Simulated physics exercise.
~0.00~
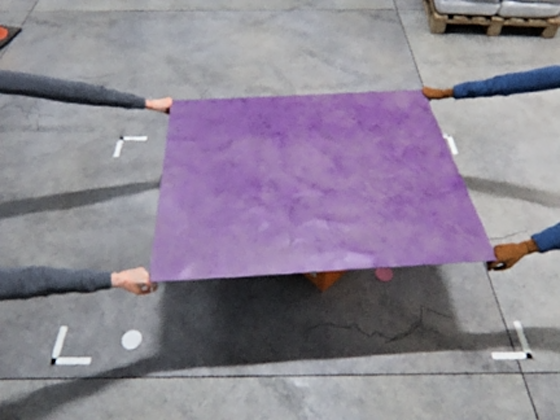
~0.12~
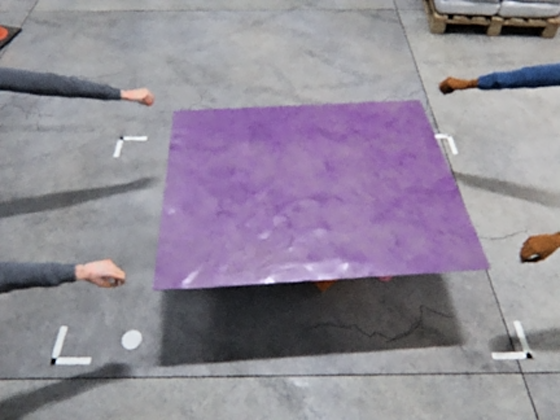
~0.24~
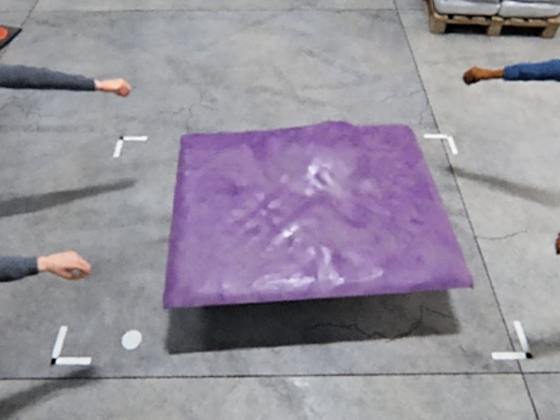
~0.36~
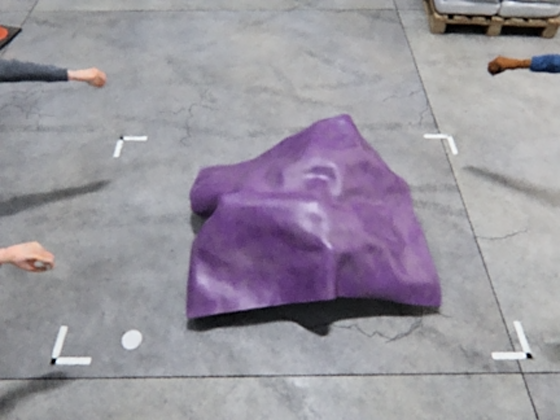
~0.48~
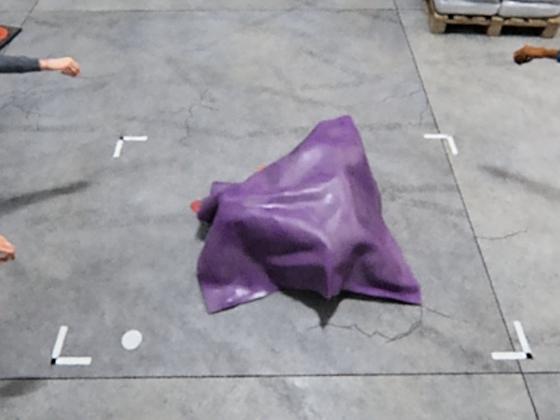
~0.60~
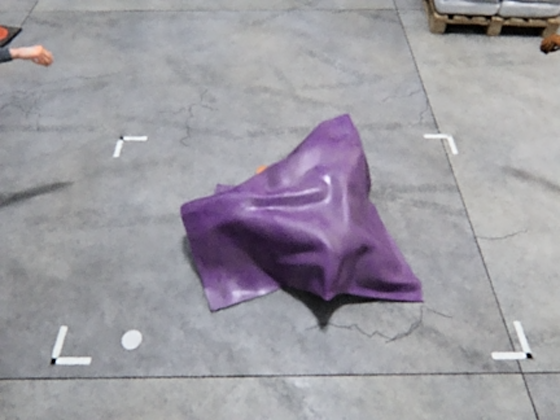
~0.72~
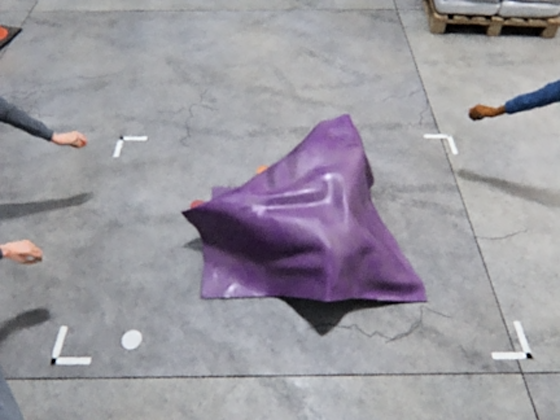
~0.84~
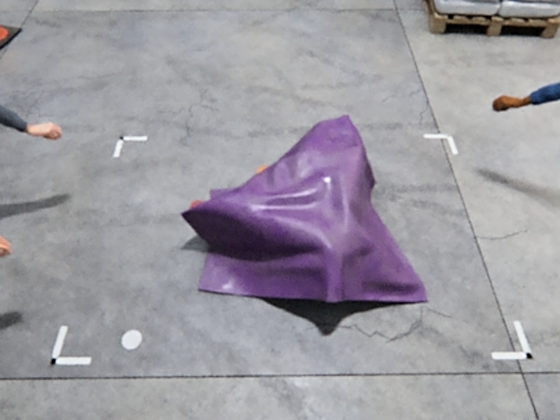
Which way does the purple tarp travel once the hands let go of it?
The tarp moves down, dropping toward the floor and draping over the shapes beneath it.
